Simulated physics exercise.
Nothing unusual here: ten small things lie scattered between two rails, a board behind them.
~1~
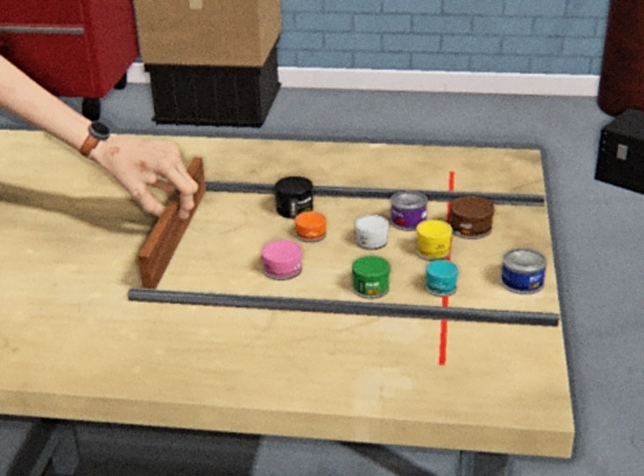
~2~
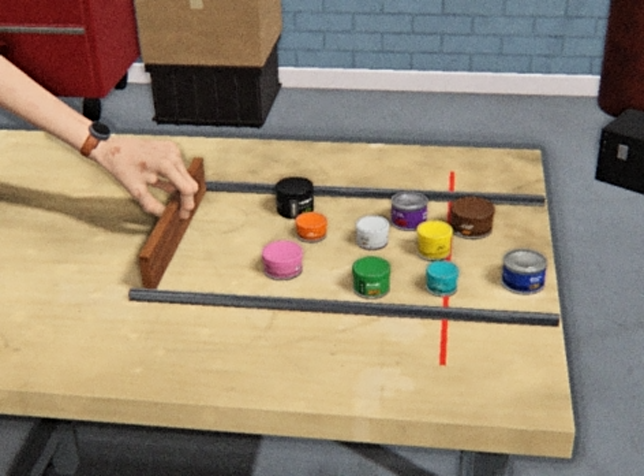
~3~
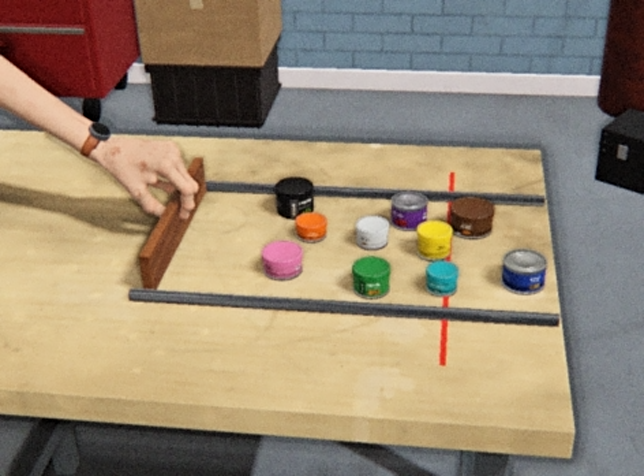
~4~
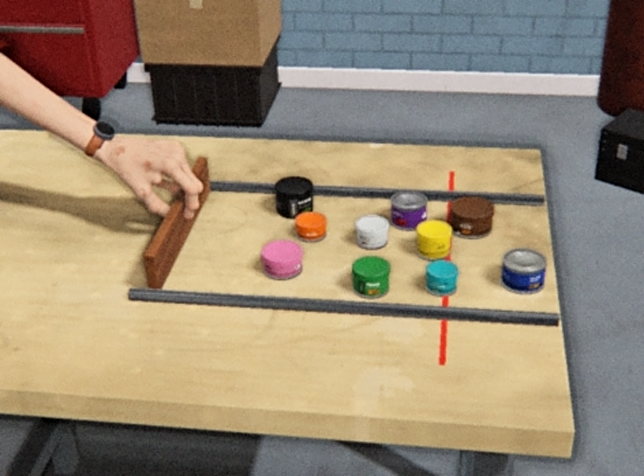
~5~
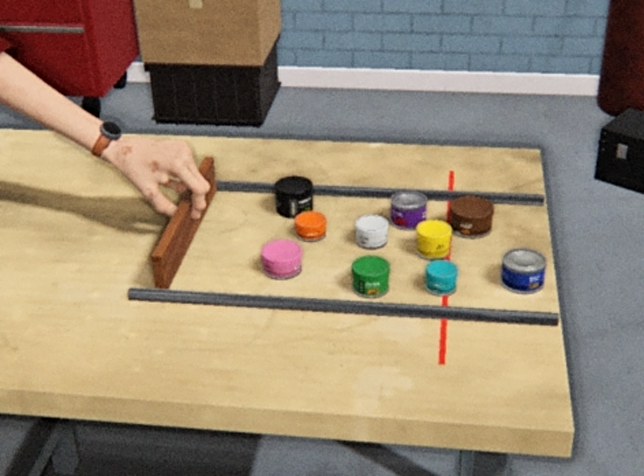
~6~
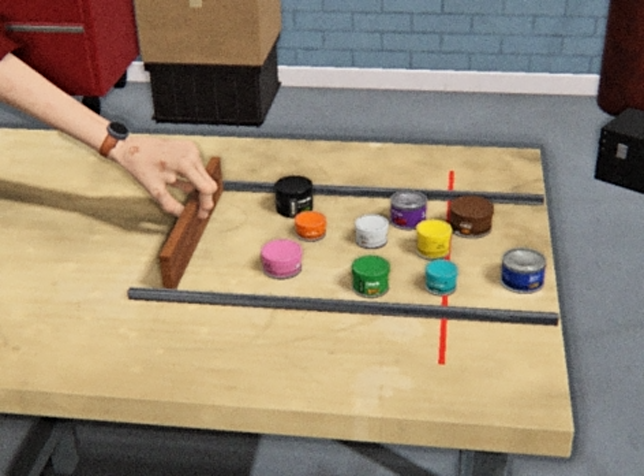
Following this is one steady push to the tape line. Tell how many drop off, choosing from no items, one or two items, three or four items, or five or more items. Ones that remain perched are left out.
The count that drops over the edge is nil.
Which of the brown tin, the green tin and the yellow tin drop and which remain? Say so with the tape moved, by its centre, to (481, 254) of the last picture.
Brown tin goes off, green tin stays put, yellow tin stays put.
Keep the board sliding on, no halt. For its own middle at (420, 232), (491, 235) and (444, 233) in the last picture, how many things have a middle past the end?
The counts are 0, 2 and 0, in that order.
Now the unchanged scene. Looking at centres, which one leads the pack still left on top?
Nearest once everything settles: Brown tin.
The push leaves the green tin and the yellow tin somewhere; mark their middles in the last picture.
Final positions - green tin around (464, 287), yellow tin around (499, 254).
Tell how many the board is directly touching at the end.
Tally at the end: 4.
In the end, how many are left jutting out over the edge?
I'd say 1 of them.
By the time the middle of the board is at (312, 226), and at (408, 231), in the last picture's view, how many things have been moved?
The count reaches 3 first and 9 second.
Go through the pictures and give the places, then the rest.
Blue pot (524, 271); brown tin (471, 218); turquoise tin (442, 278); board (175, 220); tape (448, 253), in the first picture.
Brown tin (472, 218); white tin (372, 233), in the second picture.
Turquoise tin (442, 279); pink tin (283, 261), in the third picture.
Blue pot (524, 271); purple tin (409, 211), in the fourth picture.
Brown tin (471, 217); board (187, 220), in the fifth picture.
Blue pot (523, 270); brown tin (471, 217); turquoise tin (441, 278); board (194, 220); tape (447, 252), in the sixth picture.
Early on, none off yet; blue pot at rest near (523, 270); brown tin at rest near (471, 217); turquoise tin at rest near (441, 278).
A while later, none off yet; blue pot at rest near (523, 270); brown tin travelled a little near (496, 222); turquoise tin moving near (447, 277).
Finally, the number that fall off is zero.
